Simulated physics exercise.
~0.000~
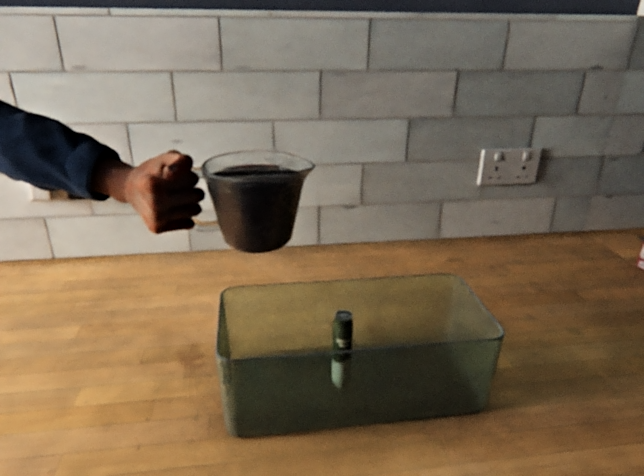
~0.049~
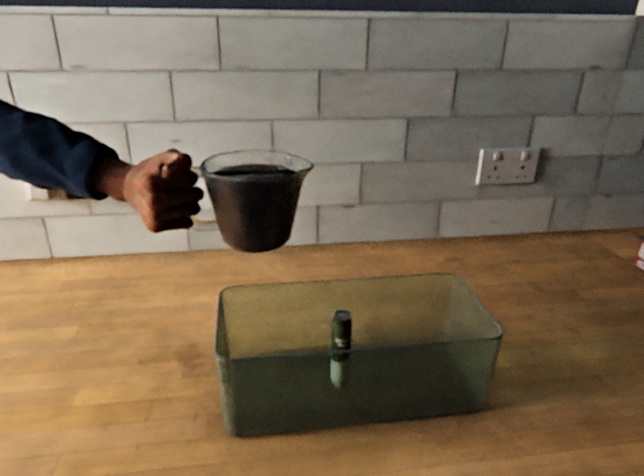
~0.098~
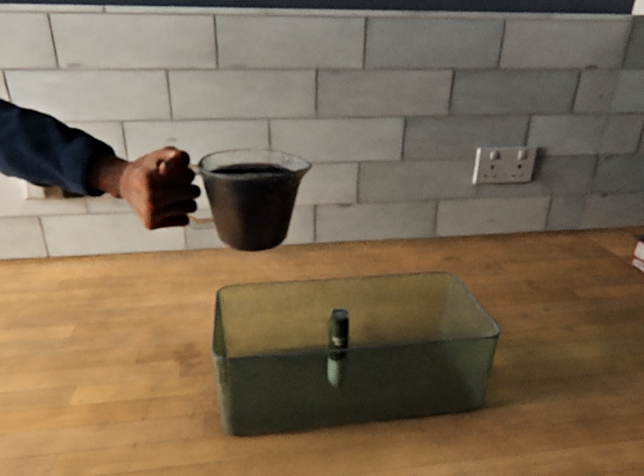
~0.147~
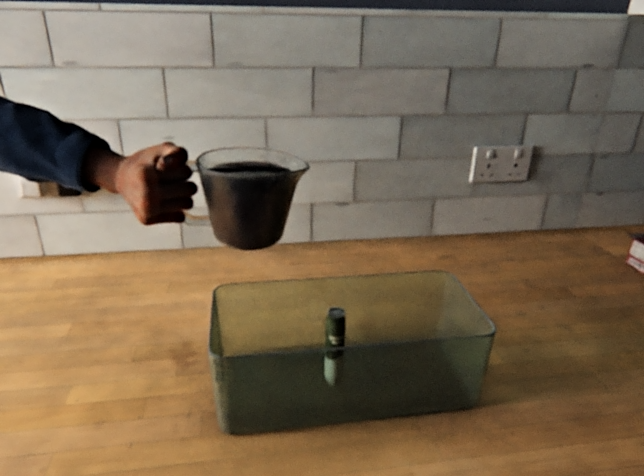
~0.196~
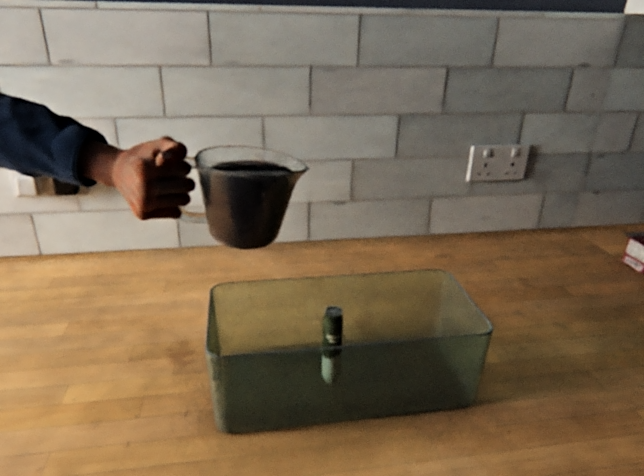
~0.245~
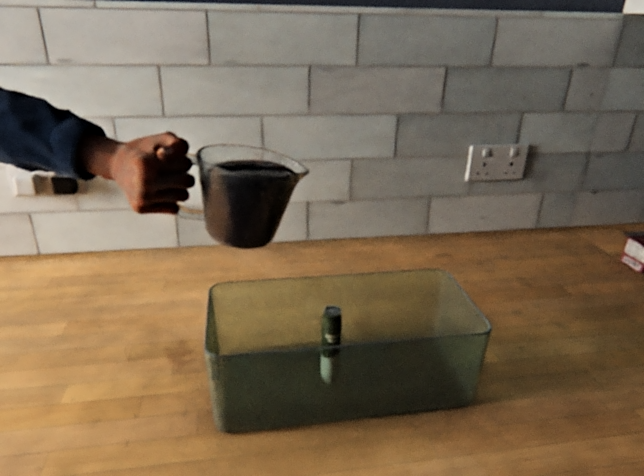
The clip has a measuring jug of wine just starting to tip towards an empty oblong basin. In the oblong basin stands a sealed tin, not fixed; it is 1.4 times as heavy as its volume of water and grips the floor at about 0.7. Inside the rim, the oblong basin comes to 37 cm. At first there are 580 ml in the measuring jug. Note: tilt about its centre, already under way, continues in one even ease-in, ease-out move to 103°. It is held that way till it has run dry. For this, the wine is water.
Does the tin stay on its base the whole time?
It's going to keep its balance.
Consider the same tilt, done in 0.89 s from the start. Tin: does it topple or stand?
Result: Tin upright.
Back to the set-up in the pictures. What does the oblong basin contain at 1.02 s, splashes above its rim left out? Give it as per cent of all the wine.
The share is close to 70 percent.
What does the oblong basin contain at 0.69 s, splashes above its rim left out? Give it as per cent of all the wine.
About 8 per cent.
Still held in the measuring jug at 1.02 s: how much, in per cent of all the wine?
Some 12 per cent.
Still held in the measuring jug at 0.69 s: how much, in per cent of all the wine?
Roughly 68 per cent.
After 0.69 s the tilt is 61° and 68 per cent is still to pour; the tin stands where it began.
After 1.02 s the tilt is 95° and 12 per cent is still to pour; the tin stands where it began.
After 1.37 s the tilt is 103° and 0 per cent is still to pour; the tin stands where it began.
After 1.74 s the tilt is 103° and 0 per cent is still to pour; the tin stands where it began.
In the end the tin stands where it began.
